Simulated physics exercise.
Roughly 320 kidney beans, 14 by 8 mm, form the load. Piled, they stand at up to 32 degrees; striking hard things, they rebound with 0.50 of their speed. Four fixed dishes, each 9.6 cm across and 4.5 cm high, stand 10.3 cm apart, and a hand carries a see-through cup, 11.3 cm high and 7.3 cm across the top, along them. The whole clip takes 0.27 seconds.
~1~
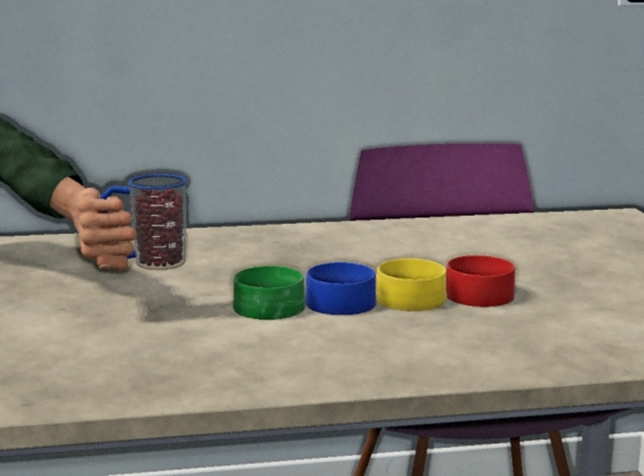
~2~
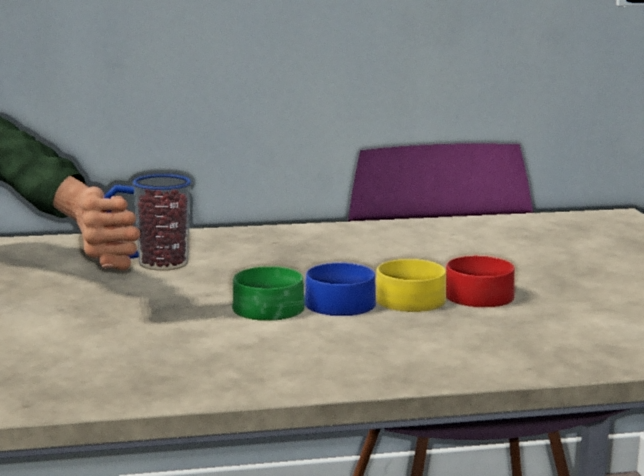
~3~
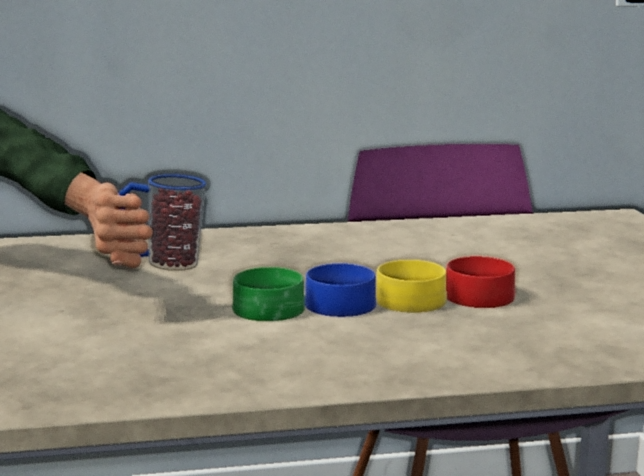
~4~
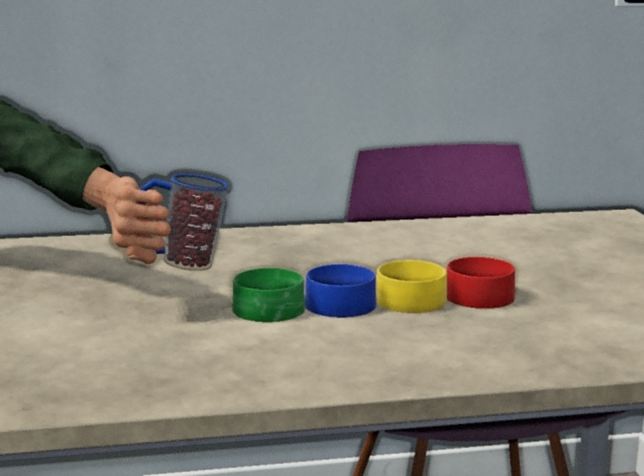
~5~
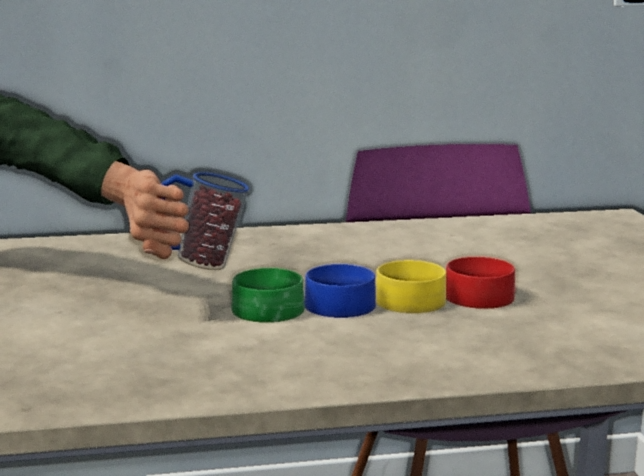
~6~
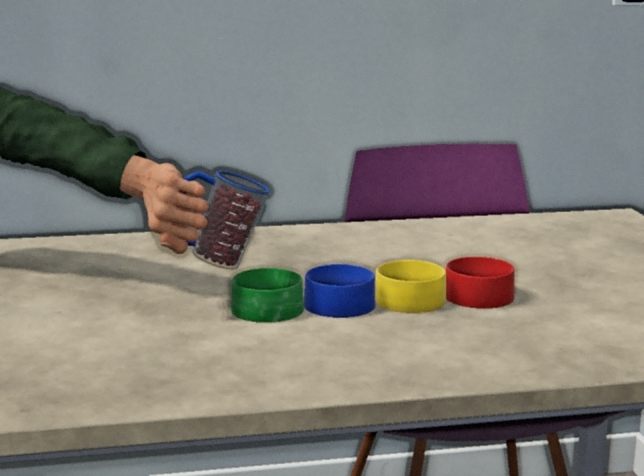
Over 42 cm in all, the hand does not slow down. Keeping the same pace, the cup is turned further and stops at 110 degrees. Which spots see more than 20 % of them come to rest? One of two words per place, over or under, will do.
As I see it, red: In excess of a fifth; blue: Not in excess of a fifth; green: Not in excess of a fifth; yellow: Not in excess of a fifth; counter: In excess of a fifth.
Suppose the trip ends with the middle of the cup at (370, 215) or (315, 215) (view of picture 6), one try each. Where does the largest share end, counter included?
The winner: Yellow; blue.
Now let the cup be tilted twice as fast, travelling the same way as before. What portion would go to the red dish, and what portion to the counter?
The red dish would get 50 and the counter 30.
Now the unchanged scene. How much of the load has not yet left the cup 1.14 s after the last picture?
Estimate: Around 45 % of the load.
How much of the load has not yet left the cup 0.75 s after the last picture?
That would be some 95 per cent.
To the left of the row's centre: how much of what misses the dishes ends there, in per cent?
Fraction on that side: Around 0 %.
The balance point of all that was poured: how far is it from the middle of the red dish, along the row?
Roughly 4 cm away, on the larger-x side.
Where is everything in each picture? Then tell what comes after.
The first picture shows cup at (159, 222), tilt 0 degrees, lip at (185, 181), moved 0.0 cm; middle of the pieces at (161, 229); green dish at (269, 277); blue dish at (341, 273); yellow dish at (412, 270); red dish at (481, 266).
The second picture shows cup at (163, 223), tilt 1 degrees, lip at (190, 182), moved 0.6 cm; middle of the pieces at (164, 230).
The third picture shows cup at (175, 223), tilt 5 degrees, lip at (205, 183), moved 2.3 cm; middle of the pieces at (176, 230).
The fourth picture shows cup at (194, 223), tilt 10 degrees, lip at (227, 186), moved 4.8 cm; middle of the pieces at (194, 230).
The fifth picture shows cup at (211, 222), tilt 15 degrees, lip at (248, 188), moved 7.2 cm; middle of the pieces at (210, 229).
The sixth picture shows cup at (229, 221), tilt 20 degrees, lip at (268, 191), moved 9.8 cm; middle of the pieces at (227, 228); green dish at (267, 279); blue dish at (340, 275); yellow dish at (411, 271); red dish at (480, 267).
Then, 0.45 s after the last picture, tilt 63 degrees; cup holds 100 %.
Then, 0.75 s after the last picture, tilt 92 degrees; cup holds 95 %.
Then, 1.14 s after the last picture, tilt 110 degrees; cup holds 45 %, red 35 %.
In the end, red 70 %, blue 0 %, green 0 %, yellow 0 %, counter 30 %.
